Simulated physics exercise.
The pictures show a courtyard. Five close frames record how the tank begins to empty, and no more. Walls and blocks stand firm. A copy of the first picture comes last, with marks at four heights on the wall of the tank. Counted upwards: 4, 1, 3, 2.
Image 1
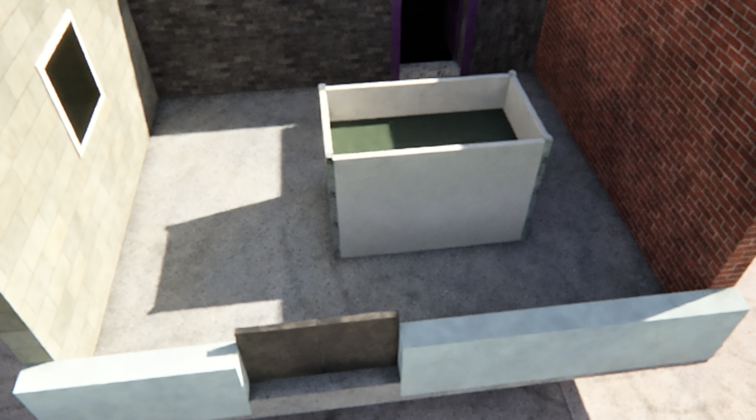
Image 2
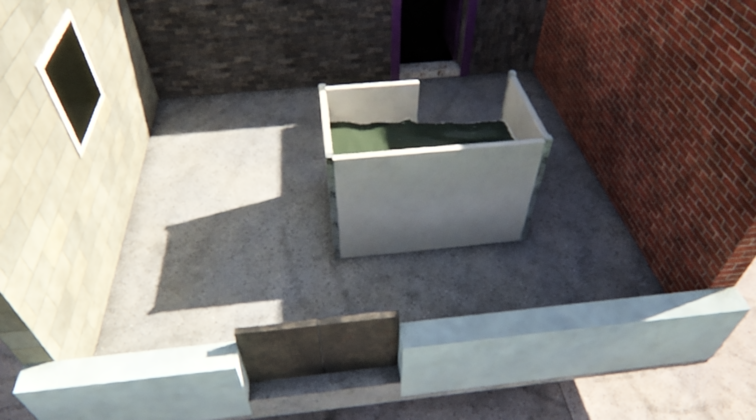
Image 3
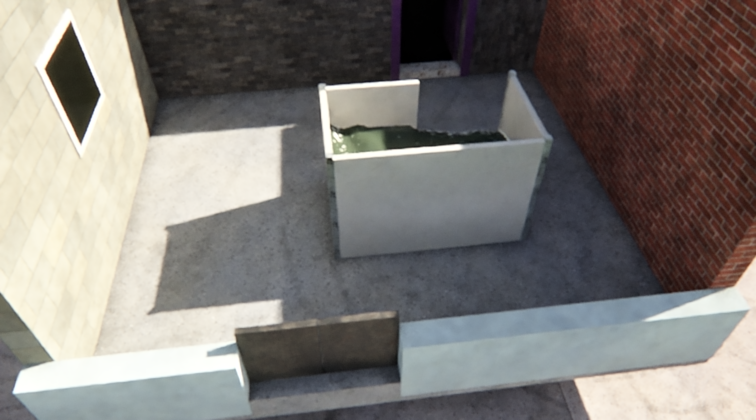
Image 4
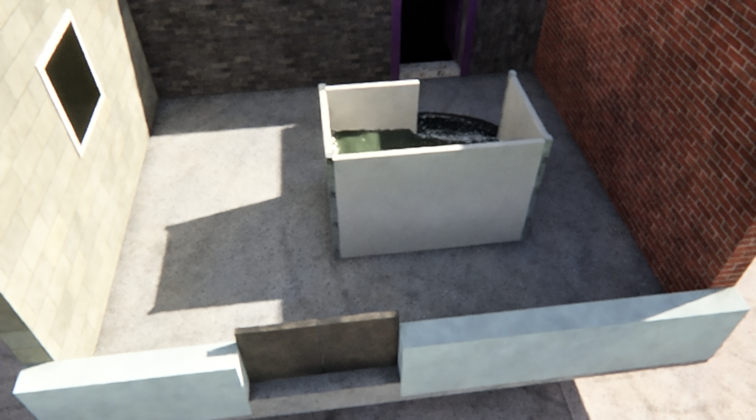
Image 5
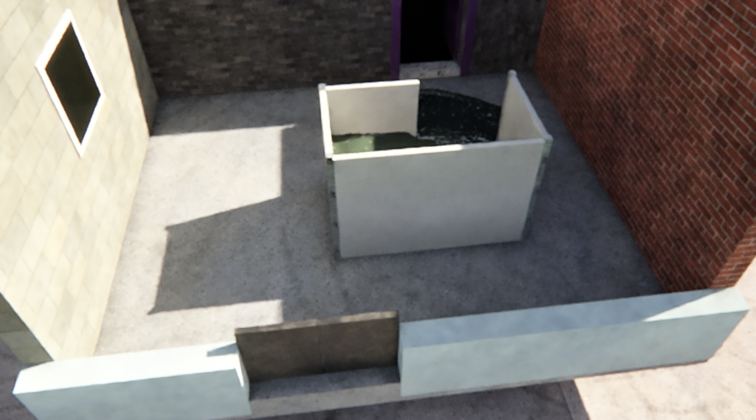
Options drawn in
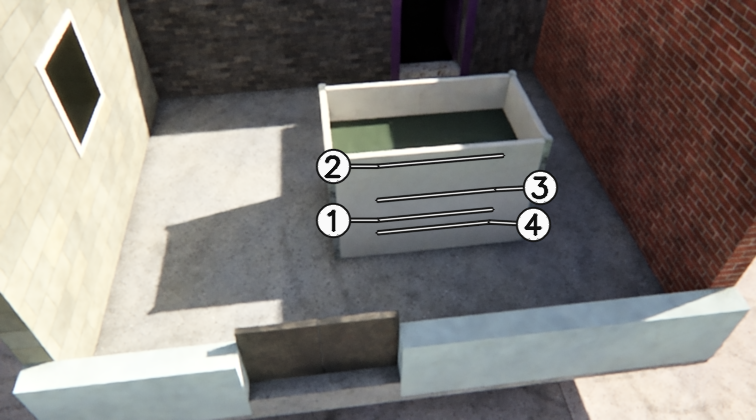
The clip opens on a sunlit courtyard with a white-walled tank of dark green water at rest, a purple doorway behind it. A section of the tank's back wall opens on the right, and the water inside turns uneven and sinks. Dark, foam-flecked water then appears through the gap, spreading over the ground behind.
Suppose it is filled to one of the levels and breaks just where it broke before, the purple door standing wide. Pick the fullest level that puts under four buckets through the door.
The limit is 4.
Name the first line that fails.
1 it is.
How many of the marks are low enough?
One of the four.
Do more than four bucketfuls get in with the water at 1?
Yes.
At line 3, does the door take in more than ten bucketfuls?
Yes.
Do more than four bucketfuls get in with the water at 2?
Yes.
In white, 1 at (435, 214); 2 at (440, 160); 3 at (437, 194); 4 at (434, 227); from the bottom up 4, 1, 3, 2.
For line 1, about 11 bucketfuls get in.
For line 2, dozens of bucketfuls pour in.
For line 3, dozens of bucketfuls pour in.
For line 4, a bucket or two gets in.
